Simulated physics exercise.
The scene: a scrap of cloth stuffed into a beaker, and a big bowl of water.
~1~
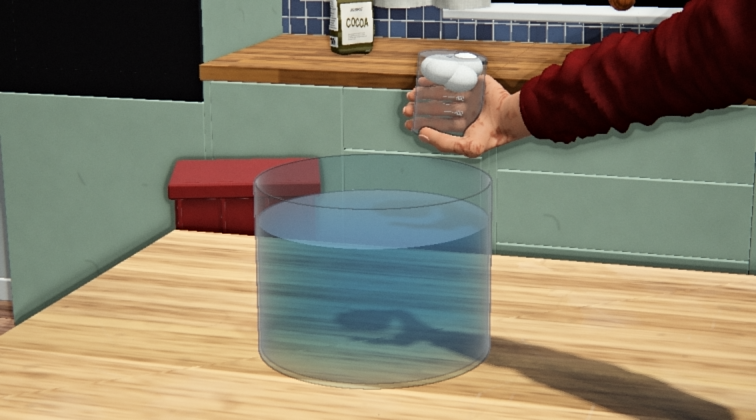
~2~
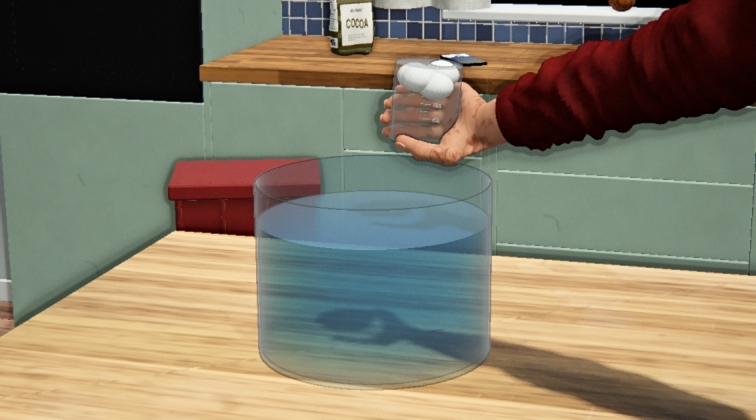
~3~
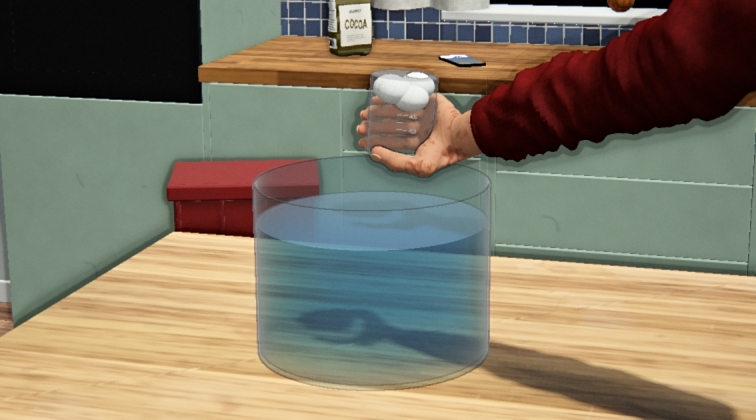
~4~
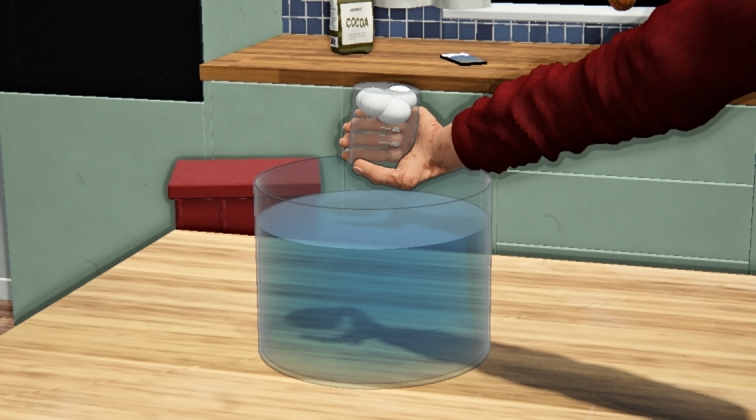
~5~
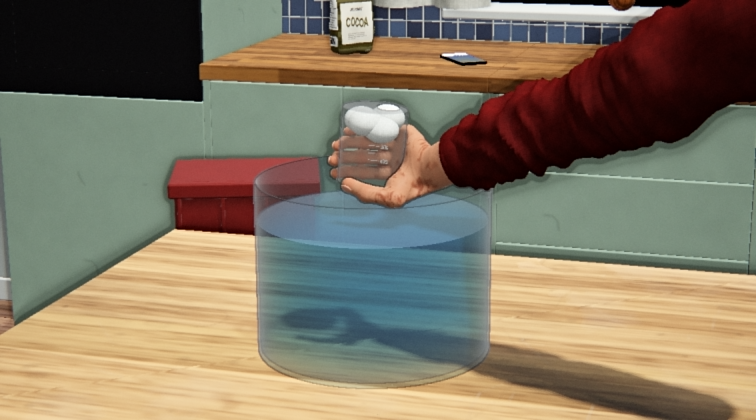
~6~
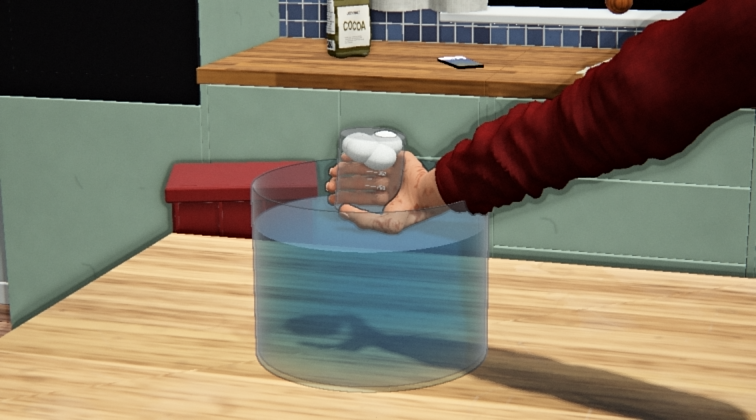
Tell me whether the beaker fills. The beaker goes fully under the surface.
The beaker does not fill.
Next, the beaker enters the water.
After that, air is trapped inside and holds the level down.
Finally, the beaker is under, still full of air, and the scrap of cloth is dry.
